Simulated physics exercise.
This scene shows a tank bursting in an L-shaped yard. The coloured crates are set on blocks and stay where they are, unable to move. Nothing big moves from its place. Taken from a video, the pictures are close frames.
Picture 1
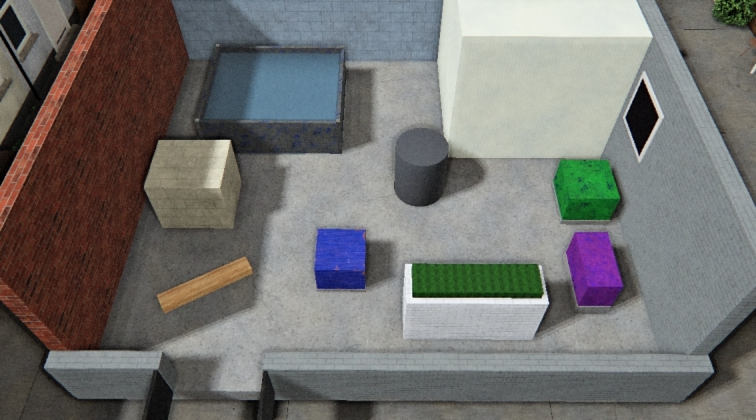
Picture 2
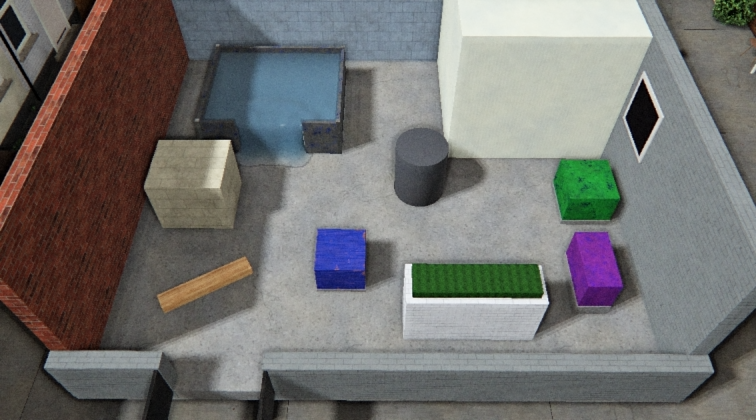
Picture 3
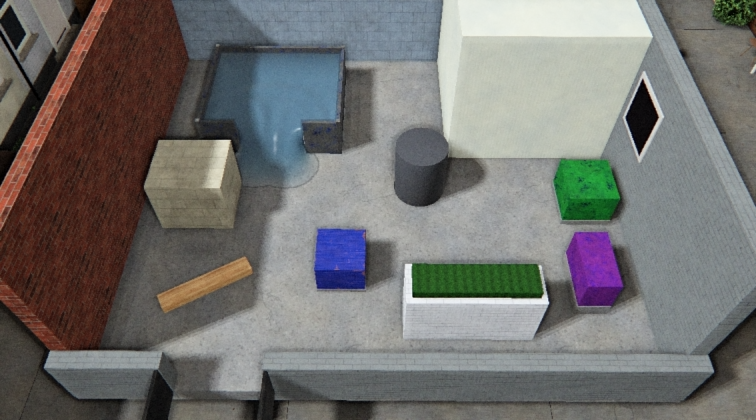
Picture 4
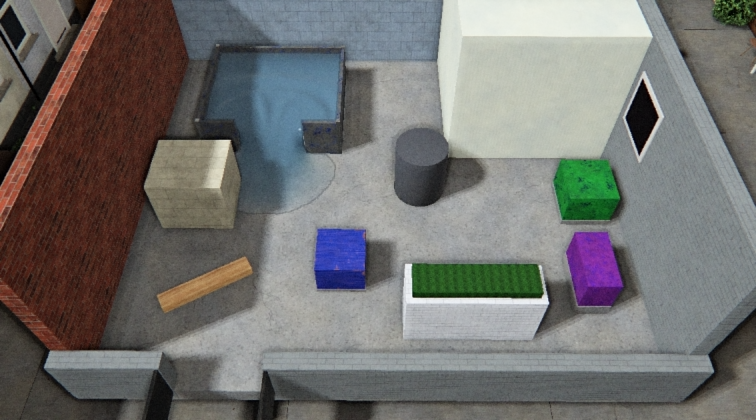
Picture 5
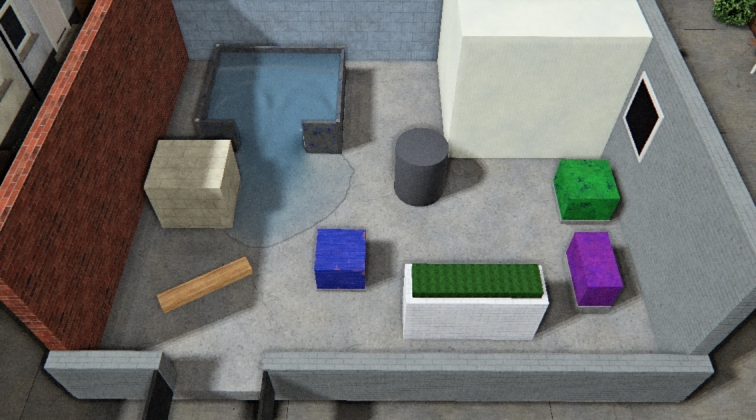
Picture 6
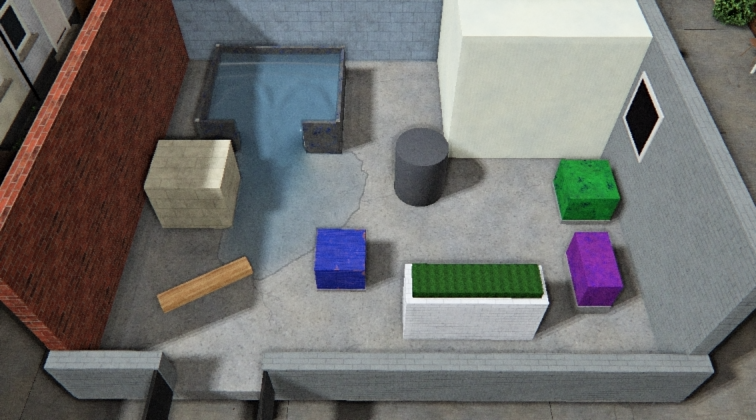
In a walled yard with coloured blocks and a grey cylinder, the front wall of a dark tank opens and water pours through the gap, spreading across the paving past the beige block to the blue block.
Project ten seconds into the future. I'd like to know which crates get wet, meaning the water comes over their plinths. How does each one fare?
The purple crate does not get wet. The green crate does get wet. The blue crate does get wet.
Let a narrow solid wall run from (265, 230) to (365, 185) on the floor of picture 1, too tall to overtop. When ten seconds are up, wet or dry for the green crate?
As for the green crate, it comes through dry.
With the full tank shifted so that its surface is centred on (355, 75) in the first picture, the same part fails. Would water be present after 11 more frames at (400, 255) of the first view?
By then that patch is drenched.
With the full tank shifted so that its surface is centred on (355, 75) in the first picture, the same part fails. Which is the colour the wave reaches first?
It is the blue crate.
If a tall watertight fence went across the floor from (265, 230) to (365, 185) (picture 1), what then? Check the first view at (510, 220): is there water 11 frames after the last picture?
At that place: Not flooded.
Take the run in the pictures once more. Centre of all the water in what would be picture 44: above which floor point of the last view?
I reckon somewhere around (329, 202).
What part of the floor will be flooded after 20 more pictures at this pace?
Around 65 percent.
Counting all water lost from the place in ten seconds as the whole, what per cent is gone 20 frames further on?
Approximately 40 in a hundred, I think.
A moment on, water covers 30 % of the floor; the purple crate not reached, the green crate not reached, the blue crate water round its plinth.
Next, water covers 45 % of the floor; the purple crate not reached, the green crate not reached, the blue crate water round its plinth.
Then, water covers 65 % of the floor; the purple crate water round its plinth, the green crate water round its plinth, the blue crate water round its plinth.
Later, water covers 80 % of the floor; the purple crate water round its plinth, the green crate water round its plinth, the blue crate water round its plinth.
In the end, water covers 95 % of the floor; the purple crate stayed above the water, the green crate was topped, the blue crate was topped.
